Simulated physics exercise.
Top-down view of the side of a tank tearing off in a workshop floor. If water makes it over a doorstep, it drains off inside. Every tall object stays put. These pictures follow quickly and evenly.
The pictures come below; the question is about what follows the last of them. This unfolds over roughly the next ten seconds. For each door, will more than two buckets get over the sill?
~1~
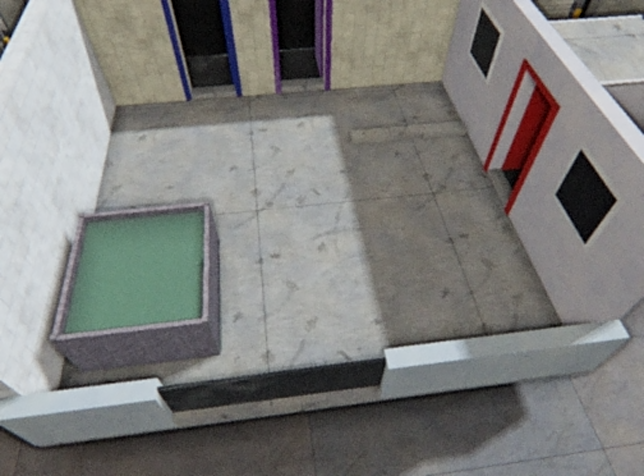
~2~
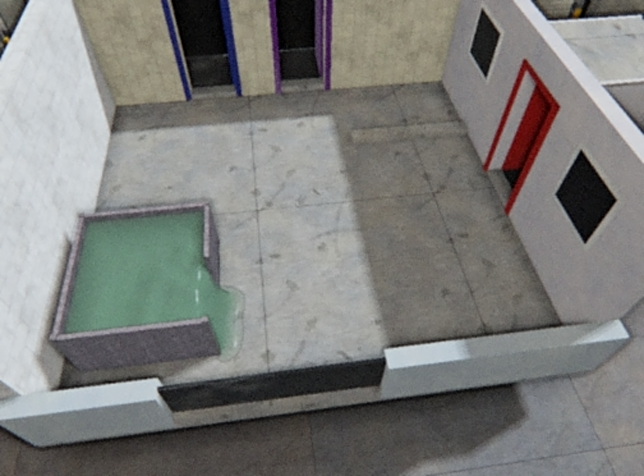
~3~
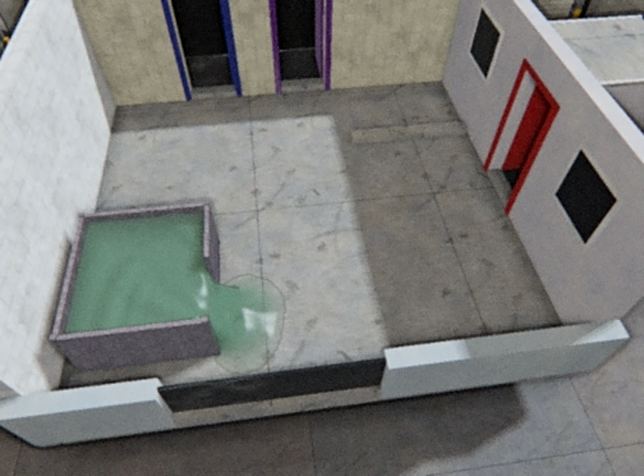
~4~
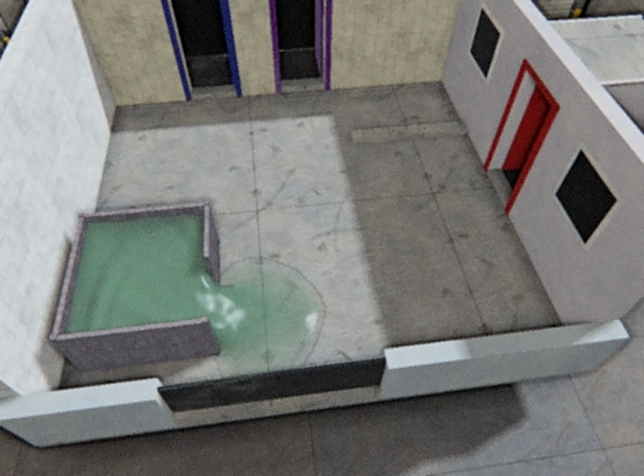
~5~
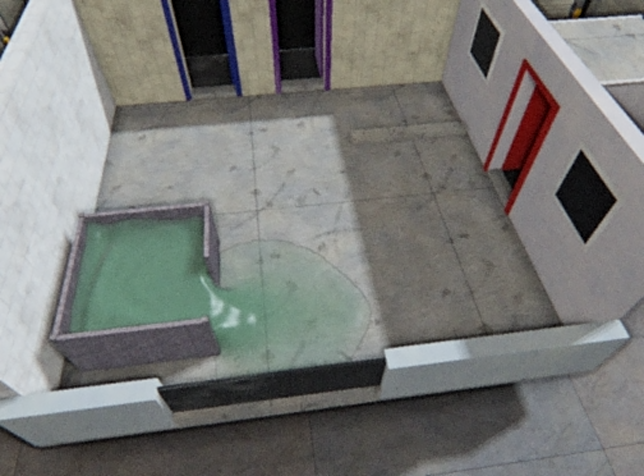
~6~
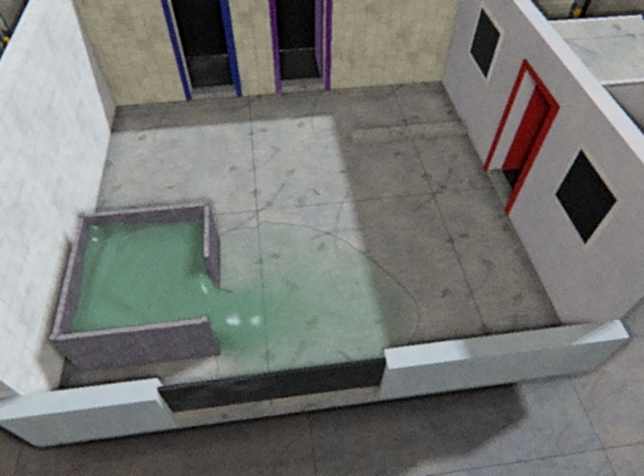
The blue door: No, two or fewer; the purple door: No, two or fewer; the red door: Yes, more than two.
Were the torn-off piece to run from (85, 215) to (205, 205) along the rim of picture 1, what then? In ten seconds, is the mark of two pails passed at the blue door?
Note: Blue door crosses the line.
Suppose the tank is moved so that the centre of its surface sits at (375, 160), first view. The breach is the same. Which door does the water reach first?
First: The red one.
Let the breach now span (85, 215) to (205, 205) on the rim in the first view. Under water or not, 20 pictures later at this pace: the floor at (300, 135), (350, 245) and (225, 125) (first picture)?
Respectively: Drenched, parched and drenched.
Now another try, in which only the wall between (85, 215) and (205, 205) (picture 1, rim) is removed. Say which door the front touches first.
The blue-painted one.
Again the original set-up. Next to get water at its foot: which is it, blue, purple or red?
The one in red.
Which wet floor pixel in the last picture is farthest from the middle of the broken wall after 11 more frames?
Best guess: Near (482, 171).
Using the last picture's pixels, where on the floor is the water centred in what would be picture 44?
I'd say near (354, 229).
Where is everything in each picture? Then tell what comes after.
Still water in the water tank at (140, 267), in the first picture.
The front is at (222, 358), out from the gap at (212, 312), in the second picture.
The front is at (276, 297), out from the gap at (213, 312), in the third picture.
Water pours out at (213, 313) and has run to (314, 296), in the fourth picture.
Water pours out at (213, 313) and has run to (364, 316), in the fifth picture.
The front is at (412, 318), out from the gap at (213, 313), in the sixth picture.
A moment on, water covers 35 % of the floor; the blue door not reached, the purple door not reached, the red door not reached.
Next, water covers 40 % of the floor; the blue door not reached, the purple door not reached, the red door under two buckets in.
Then, water covers 45 % of the floor; the blue door not reached, the purple door not reached, the red door over two buckets in.
Later, water covers 75 % of the floor; the blue door not reached, the purple door wet at the sill, nothing in, the red door over two buckets in.
In the end, water covers 100 % of the floor; the blue door wet at the sill, nothing in, the purple door wet at the sill, nothing in, the red door far over two buckets in.
